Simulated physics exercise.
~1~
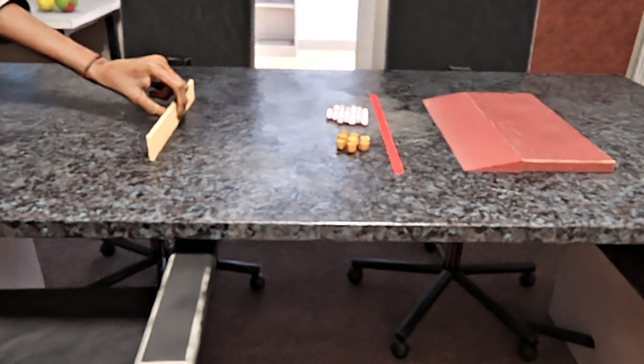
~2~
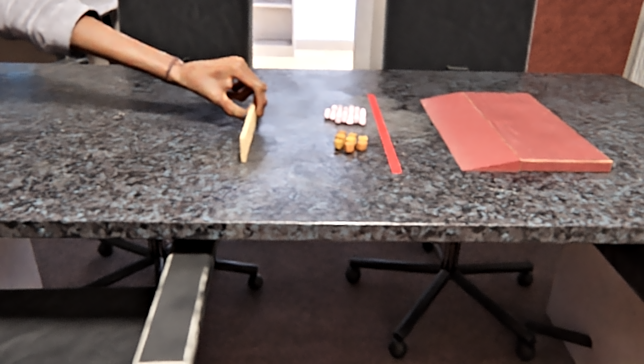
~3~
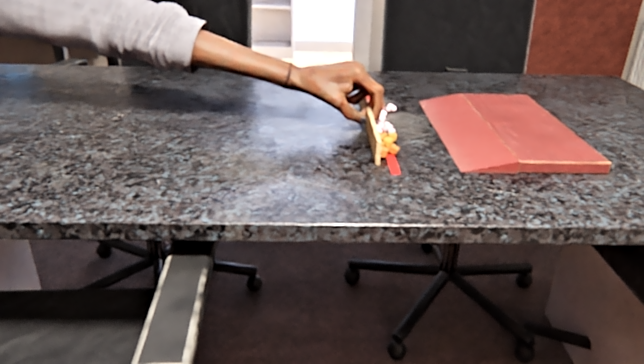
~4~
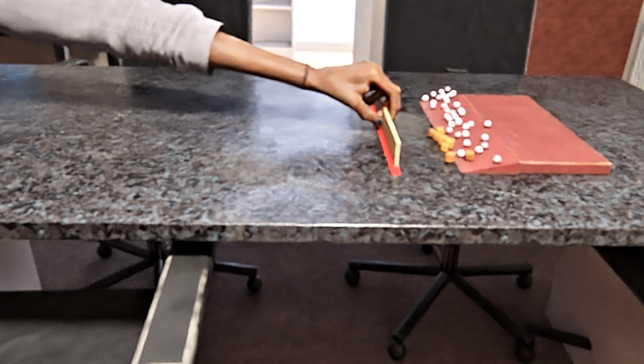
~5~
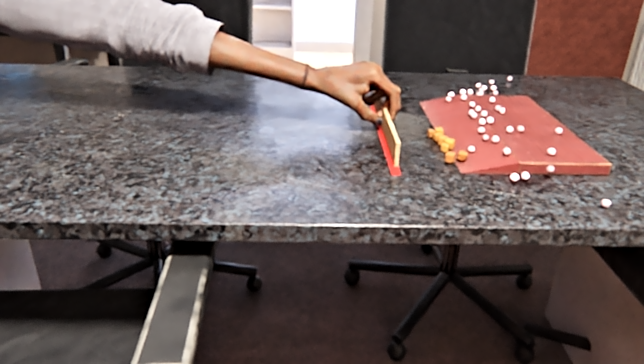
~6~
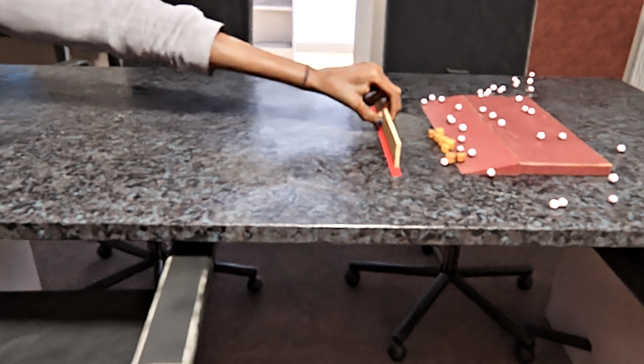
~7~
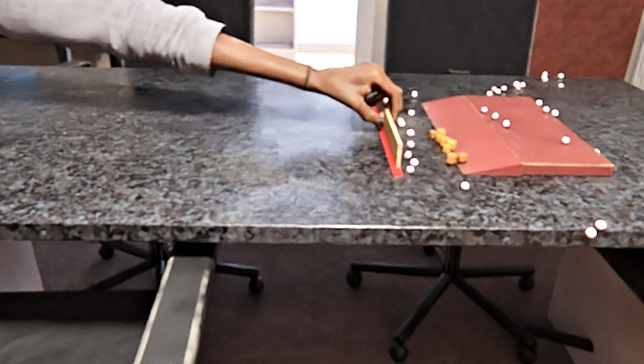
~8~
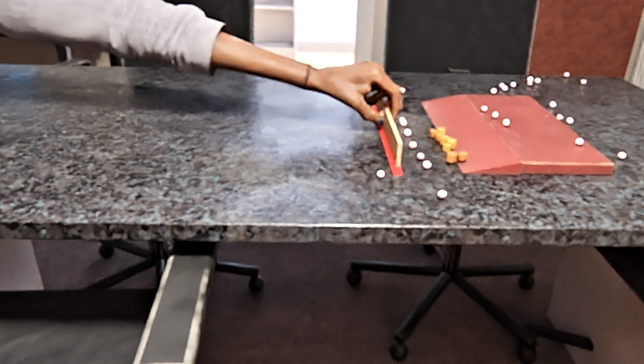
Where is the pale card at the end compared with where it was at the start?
It starts on the left part of the counter, well away from the small pieces, and ends further right, held upright at the red tape just short of the red slab.
